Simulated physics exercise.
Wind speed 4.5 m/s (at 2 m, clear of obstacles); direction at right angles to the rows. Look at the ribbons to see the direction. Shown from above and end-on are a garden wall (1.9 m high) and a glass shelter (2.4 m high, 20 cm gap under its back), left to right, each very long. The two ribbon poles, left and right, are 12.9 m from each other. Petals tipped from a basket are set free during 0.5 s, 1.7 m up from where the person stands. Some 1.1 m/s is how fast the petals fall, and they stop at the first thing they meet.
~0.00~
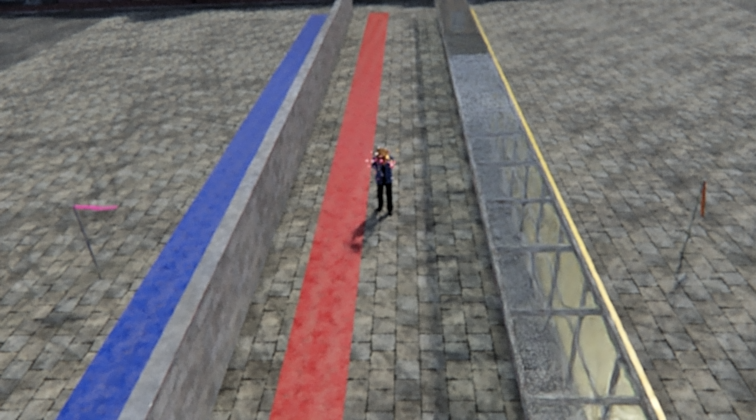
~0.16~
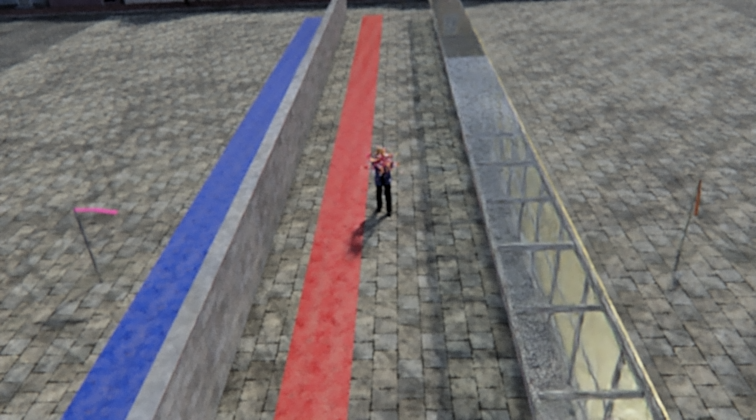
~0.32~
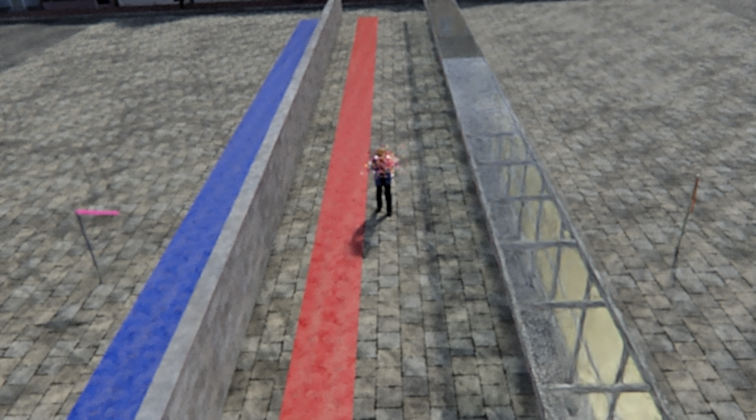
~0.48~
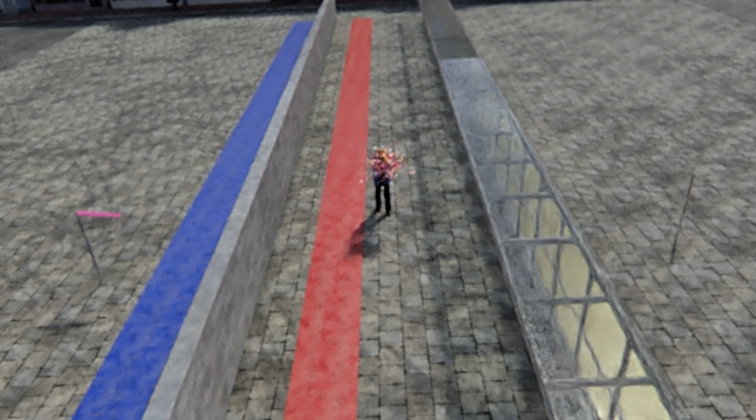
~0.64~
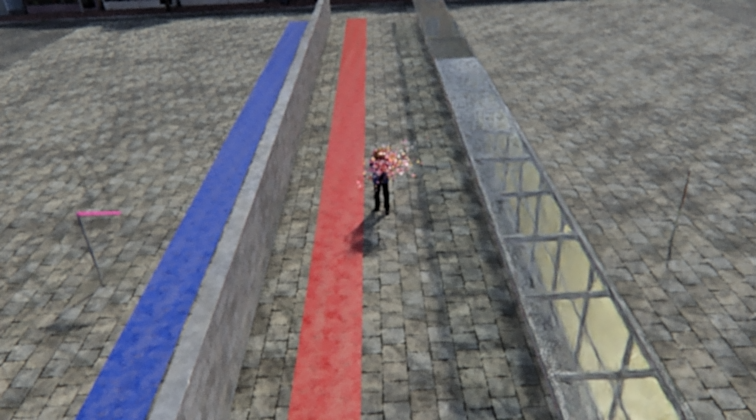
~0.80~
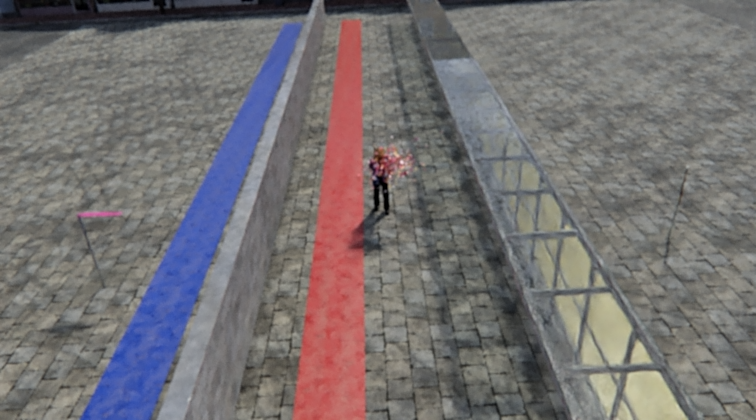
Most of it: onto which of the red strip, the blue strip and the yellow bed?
Onto red.
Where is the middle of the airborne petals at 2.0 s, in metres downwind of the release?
0.0 metres.
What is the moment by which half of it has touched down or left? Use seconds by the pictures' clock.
Around 3.4 seconds.
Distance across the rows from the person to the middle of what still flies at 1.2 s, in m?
My estimate would be some 0.5 metres.
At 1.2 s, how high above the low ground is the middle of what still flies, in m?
Middle height: Approx. 1.4 m.
After 1.2 s, 100 % is in the air or yet to come; 0 % lies on the yellow bed, 0 % on the red strip and 0 % on the blue strip; the middle of what still flies is 1.4 m above the low ground, near (395, 172).
After 2.0 s, 95 % is in the air or yet to come; 0 % lies on the yellow bed, 3 % on the red strip and 0 % on the blue strip; the middle of what still flies is 1.0 m above the low ground, near (385, 188).
After 3.5 s, 50 % is in the air or yet to come; 0 % lies on the yellow bed, 37 % on the red strip and 0 % on the blue strip; the middle of what still flies is 0.9 m above the low ground, near (350, 193).
After 8.0 s, 5 % is in the air or yet to come; 0 % lies on the yellow bed, 78 % on the red strip and 0 % on the blue strip.
After 45.0 s, 0 % is in the air or yet to come; 0 % lies on the yellow bed, 82 % on the red strip and 0 % on the blue strip.
